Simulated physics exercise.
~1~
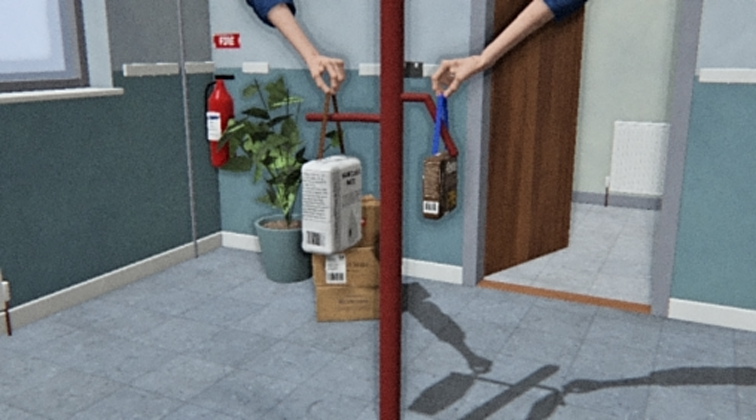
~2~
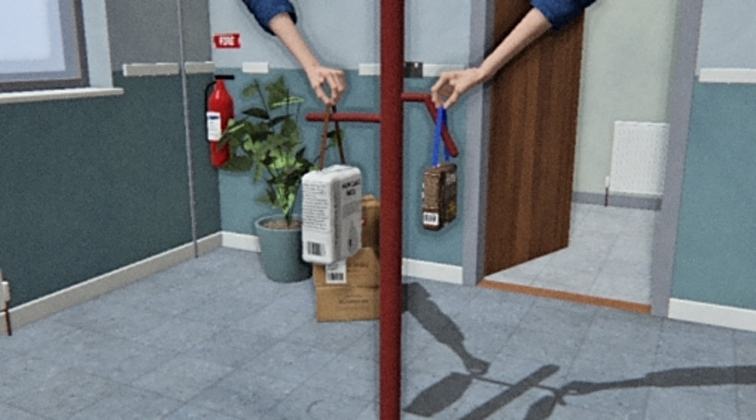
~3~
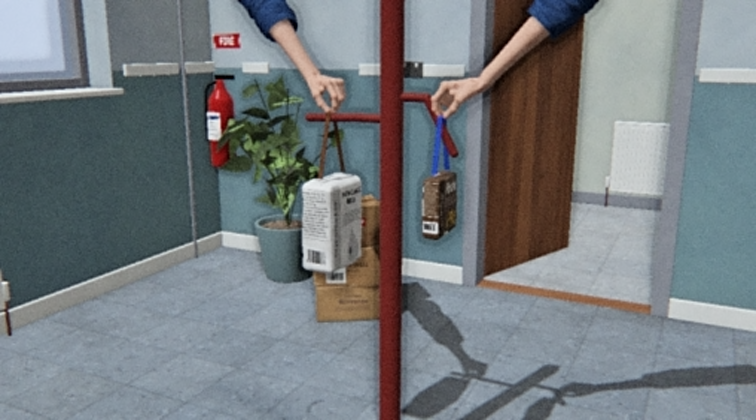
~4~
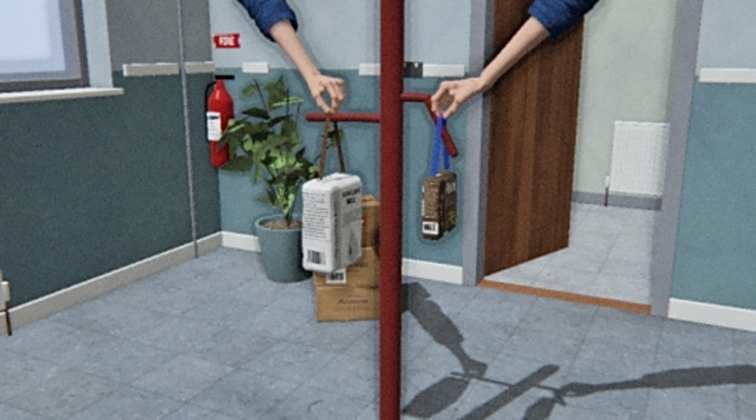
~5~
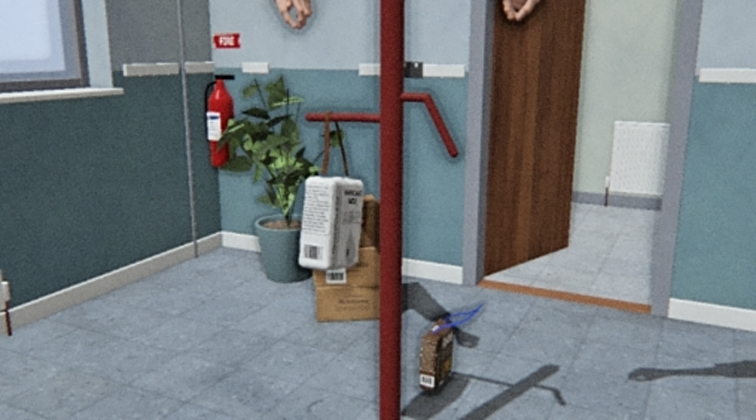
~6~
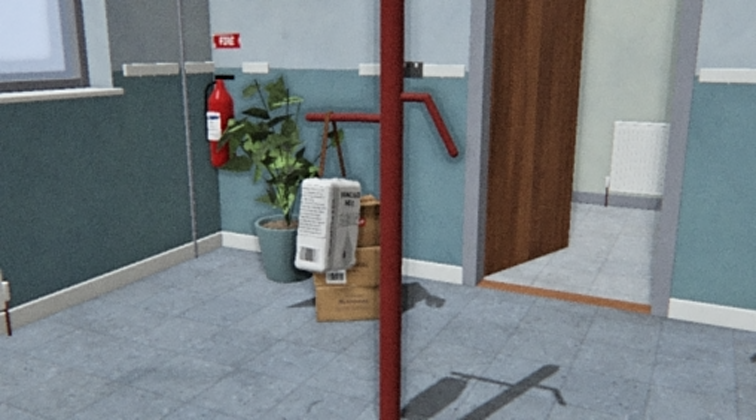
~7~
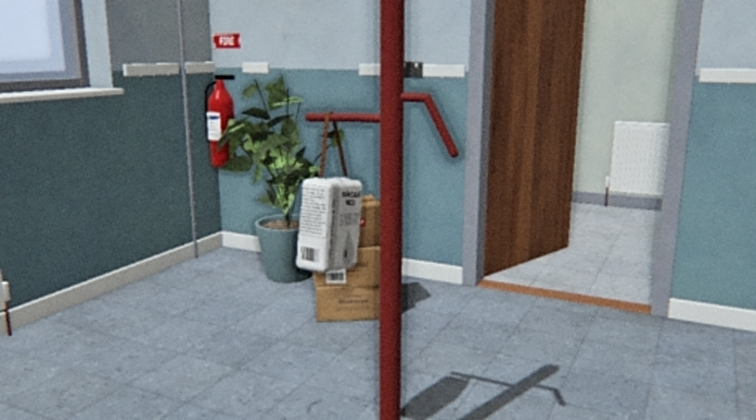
A white sack and a smaller brown pouch, each hanging from a loop, are lowered by two hands onto the pegs of a dark red post, the sack at left and the pouch at right. The still view looks into a teal and pale room with a fire extinguisher, a potted plant, cardboard boxes and an open brown door. The left peg is level, while the right one bends downward. The hands let go and draw back upward. The pouch slips off its peg and drops toward the floor, then goes out of sight. The sack stays hanging, leaning slightly.
